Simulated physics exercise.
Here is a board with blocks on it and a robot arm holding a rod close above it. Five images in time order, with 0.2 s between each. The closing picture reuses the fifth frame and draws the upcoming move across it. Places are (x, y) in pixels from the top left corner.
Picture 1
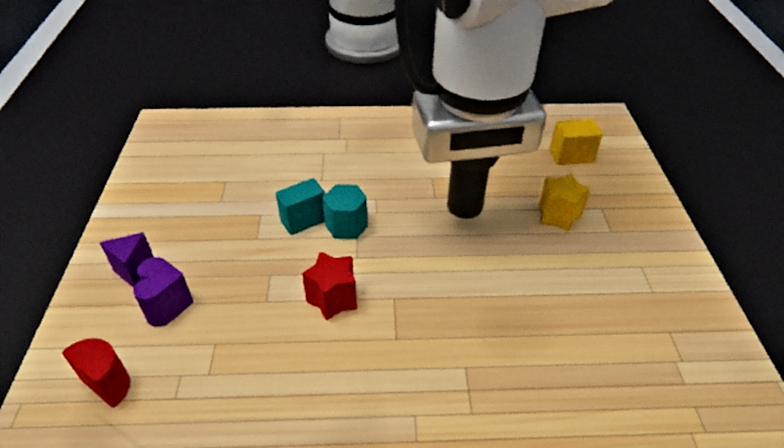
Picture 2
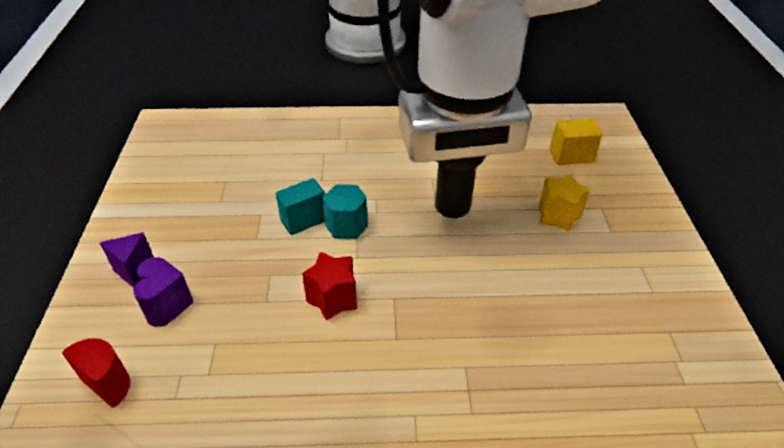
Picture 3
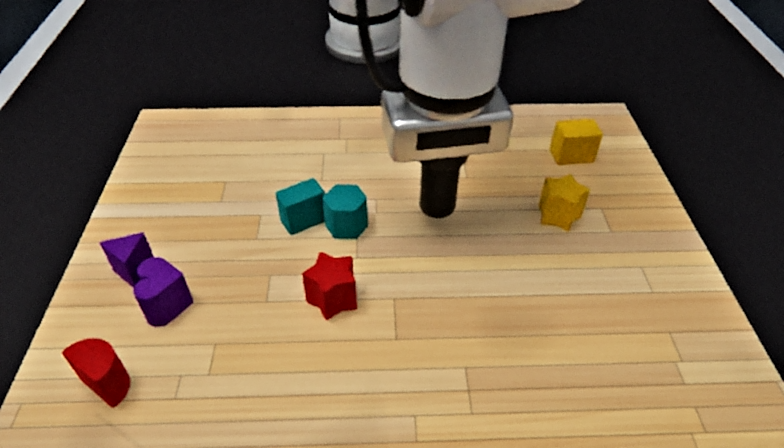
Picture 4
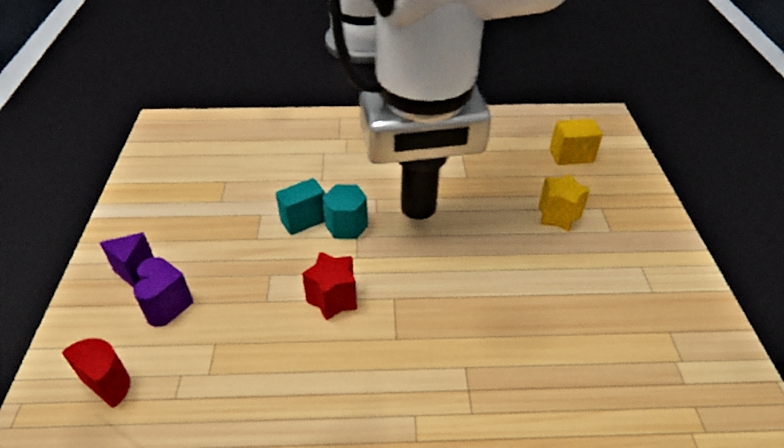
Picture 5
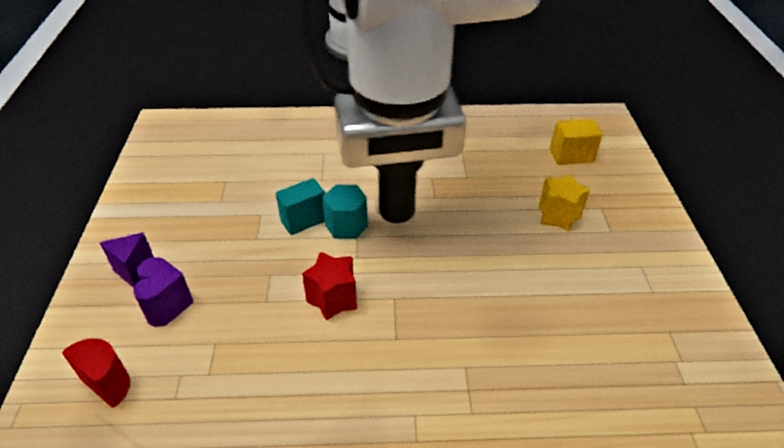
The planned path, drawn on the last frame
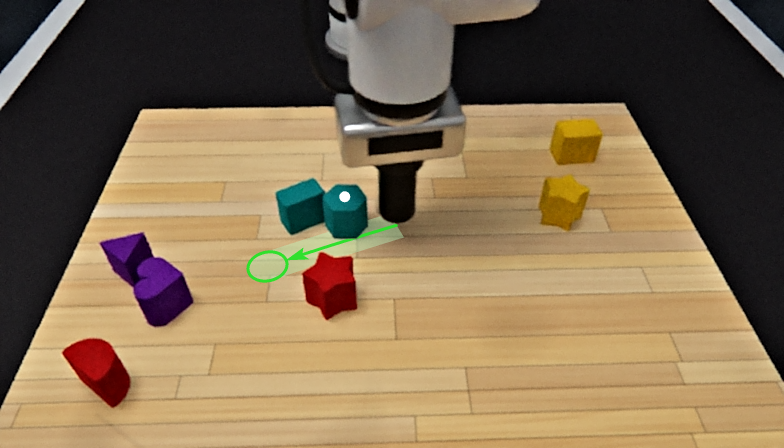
A white robot arm holding a short black rod hangs over a light wooden board on a dark surface, seen from above and in front by a still camera. Two yellow blocks sit at right, two turquoise ones and a red star near the middle, and two purple blocks and another red one at left. The arm slides the rod steadily left, close beside the turquoise hexagonal block, while every block stays put.
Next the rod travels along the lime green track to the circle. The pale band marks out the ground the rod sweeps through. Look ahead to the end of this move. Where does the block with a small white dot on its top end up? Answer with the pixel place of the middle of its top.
The middle of its upper face should be somewhere near (288, 200).
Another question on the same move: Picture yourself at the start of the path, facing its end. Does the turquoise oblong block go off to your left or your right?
Moves right.
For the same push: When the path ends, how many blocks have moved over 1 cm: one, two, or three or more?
My answer is two.
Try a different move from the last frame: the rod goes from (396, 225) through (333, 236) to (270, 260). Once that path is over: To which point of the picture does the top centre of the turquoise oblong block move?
Near (264, 177).
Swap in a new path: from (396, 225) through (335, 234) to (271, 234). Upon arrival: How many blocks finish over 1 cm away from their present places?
Going by the path, two of them shift by more than about 1 cm.
The line goes from (396, 225) to (268, 266); the dot is on the turquoise hexagonal block.
On the path given first. One third of the way, rod (354, 225); turquoise oblong block (289, 186), turned 35° anticlockwise; turquoise hexagonal block (319, 195), turned 45° clockwise.
Two thirds of the way, rod (310, 239); turquoise oblong block (278, 180); turquoise hexagonal block (289, 200), turned 90° clockwise.
At the end, rod (265, 253); turquoise oblong block (277, 180); red star unmoved; turquoise hexagonal block (288, 200), turned 95° clockwise.
